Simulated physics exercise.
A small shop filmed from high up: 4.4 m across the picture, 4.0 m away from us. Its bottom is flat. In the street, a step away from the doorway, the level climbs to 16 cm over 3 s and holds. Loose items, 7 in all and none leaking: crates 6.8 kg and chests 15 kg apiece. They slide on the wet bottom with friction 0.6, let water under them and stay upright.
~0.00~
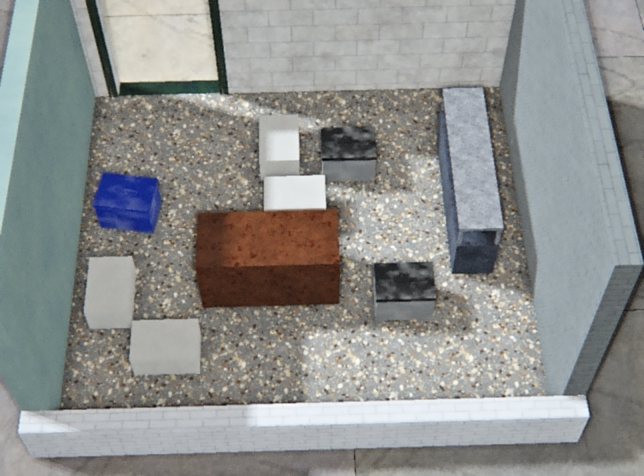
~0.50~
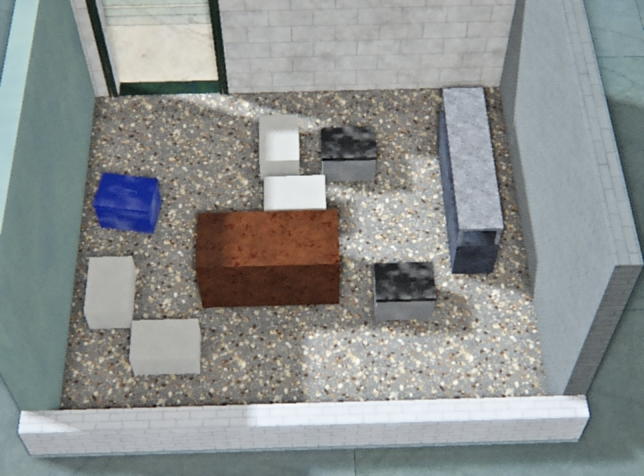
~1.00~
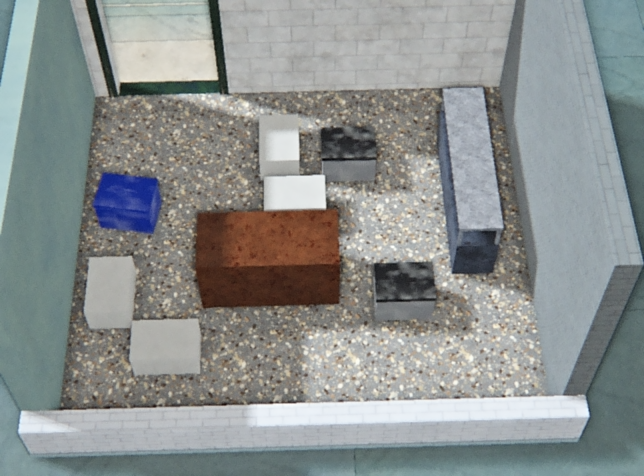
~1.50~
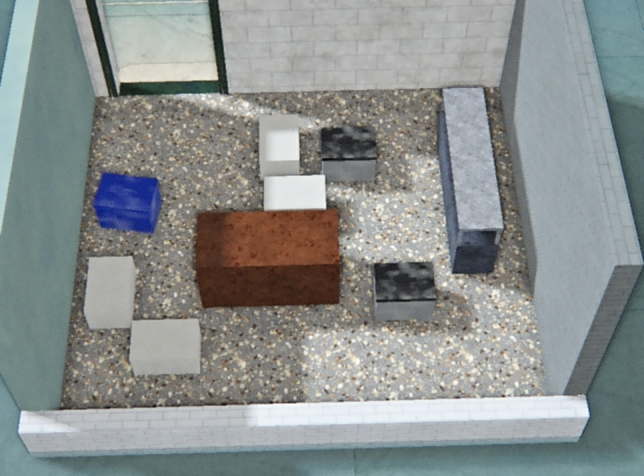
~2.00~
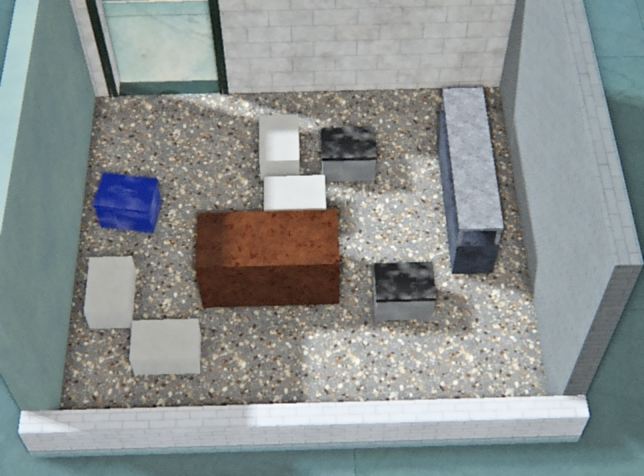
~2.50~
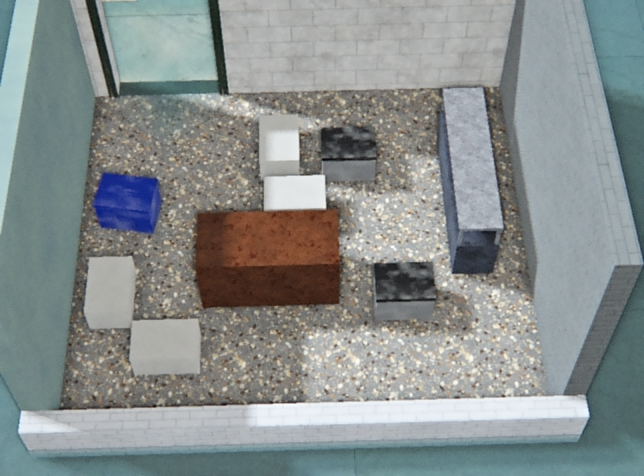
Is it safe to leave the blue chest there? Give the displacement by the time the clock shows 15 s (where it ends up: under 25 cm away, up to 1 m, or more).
Blue chest gets carried off.
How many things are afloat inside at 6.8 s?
2 of them.
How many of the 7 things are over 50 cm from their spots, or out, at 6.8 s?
By then 2.
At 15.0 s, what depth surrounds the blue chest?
About 9 cm.
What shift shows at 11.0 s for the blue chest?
Roughly 200 cm by then.
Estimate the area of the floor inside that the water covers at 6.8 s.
About 10.0 m2.
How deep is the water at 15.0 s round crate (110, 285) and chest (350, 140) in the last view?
About 10 and 6 cm.
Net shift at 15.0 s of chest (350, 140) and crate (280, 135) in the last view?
In turn: 5 cm, 40 cm.
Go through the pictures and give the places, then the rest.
The blue chest at (125, 192), on the bottom; water covers 0.0 m2; 0 of 7 have shifted, in the first frame.
The blue chest at (125, 192) rests on the ground; 0.0 m2 under water; 0 of 7 have shifted, in the second frame.
The blue chest at (125, 192), on the bottom; water covers 0.0 m2; 0 of 7 have shifted, in the third frame.
The blue chest at (125, 192), on the bottom; 0.0 m2 under water; 0 of 7 have shifted, in the fourth frame.
The blue chest at (125, 192), on the bottom; 0.0 m2 under water; 0 of 7 have shifted, in the fifth frame.
The blue chest at (125, 192), on the bottom; water covers 0.5 m2; 0 of 7 have shifted, in the sixth frame.
After 3.5 s the blue chest is near (125, 192), 0.0 m from its start, aground; 0 afloat.
After 6.8 s the blue chest is near (139, 313), 1.4 m from its start, aground; 2 afloat.
After 11.0 s the blue chest is near (266, 320), 2.0 m from its start, aground; 4 afloat.
After 15.0 s the blue chest is near (349, 342), 2.7 m from its start, afloat; 6 afloat.
